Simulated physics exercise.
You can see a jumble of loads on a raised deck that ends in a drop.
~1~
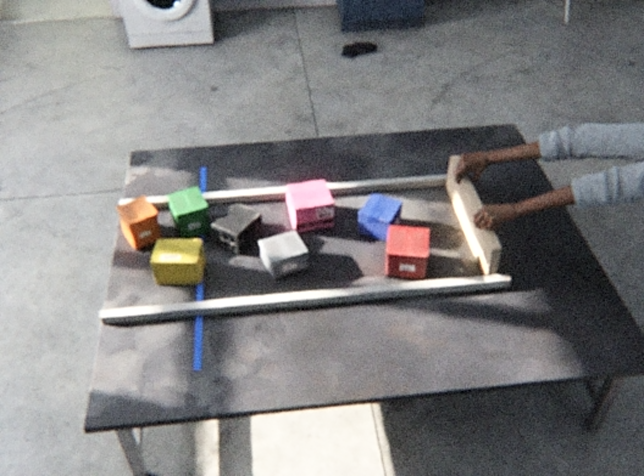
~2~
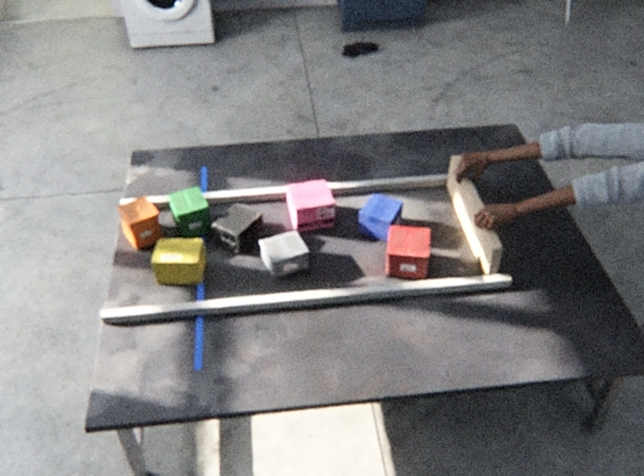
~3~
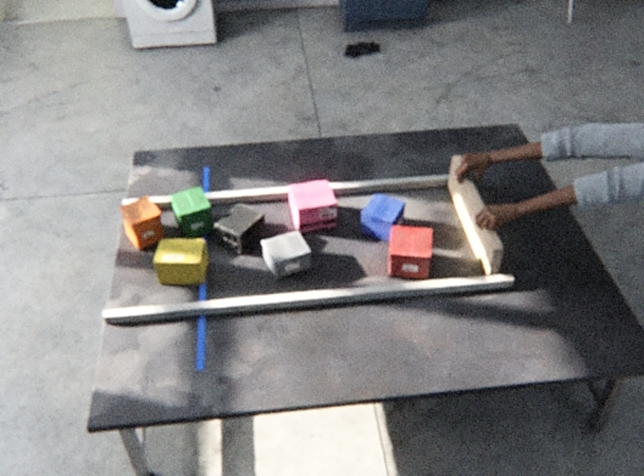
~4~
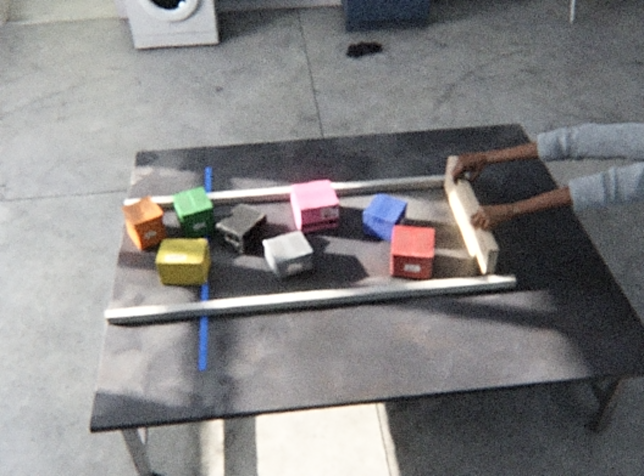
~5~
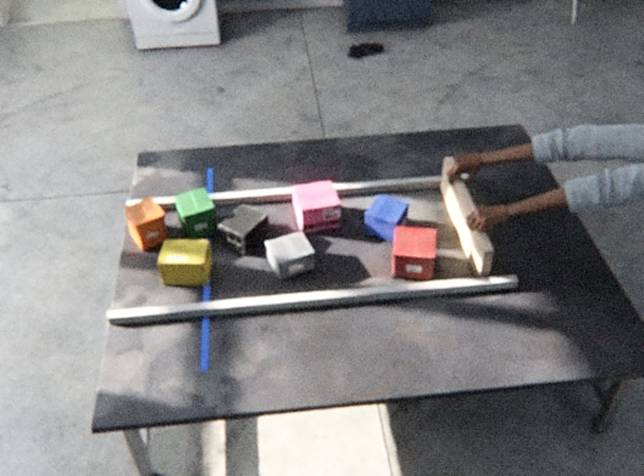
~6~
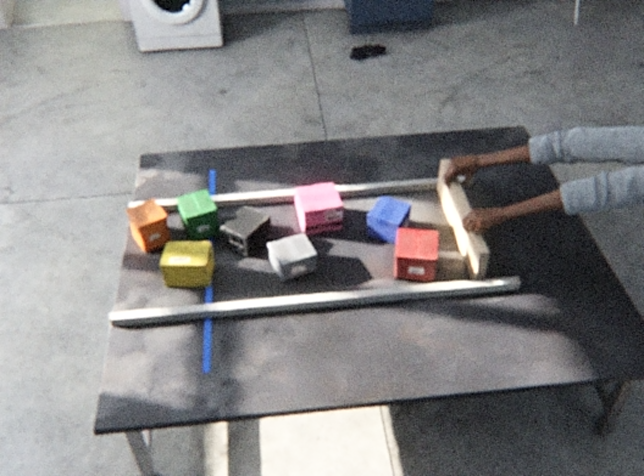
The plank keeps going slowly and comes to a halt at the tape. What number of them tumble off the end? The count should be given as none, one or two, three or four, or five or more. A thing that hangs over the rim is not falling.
Final count: One or two.
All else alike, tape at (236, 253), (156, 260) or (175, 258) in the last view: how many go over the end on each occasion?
Per try: 0; 5; 5.
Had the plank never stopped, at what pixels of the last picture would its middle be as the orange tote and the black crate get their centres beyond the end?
The middle is at (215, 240) when it's the orange tote, and at (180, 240) when it's the black crate.
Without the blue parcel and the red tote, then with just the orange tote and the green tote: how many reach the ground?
The counts: 1 and 1.
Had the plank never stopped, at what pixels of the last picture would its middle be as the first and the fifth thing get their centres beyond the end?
Its centre point is roughly (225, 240) and later (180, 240).
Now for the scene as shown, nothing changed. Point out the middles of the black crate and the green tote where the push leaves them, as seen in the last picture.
The black crate stops around (153, 249); the green tote around (153, 222).
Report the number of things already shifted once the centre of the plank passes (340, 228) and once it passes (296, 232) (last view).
4 by the first point, 5 by the second.
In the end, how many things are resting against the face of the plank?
That comes to 3.
Soon after, none off yet; orange tote at rest near (150, 226); yellow parcel at rest near (188, 264); green tote at rest near (199, 217).
After that, none off yet; orange tote at rest near (150, 226); yellow parcel displaced about its own width near (154, 270); green tote moving near (196, 216).
In the end, the number that fall off is one or two; gone, yellow parcel and orange tote.
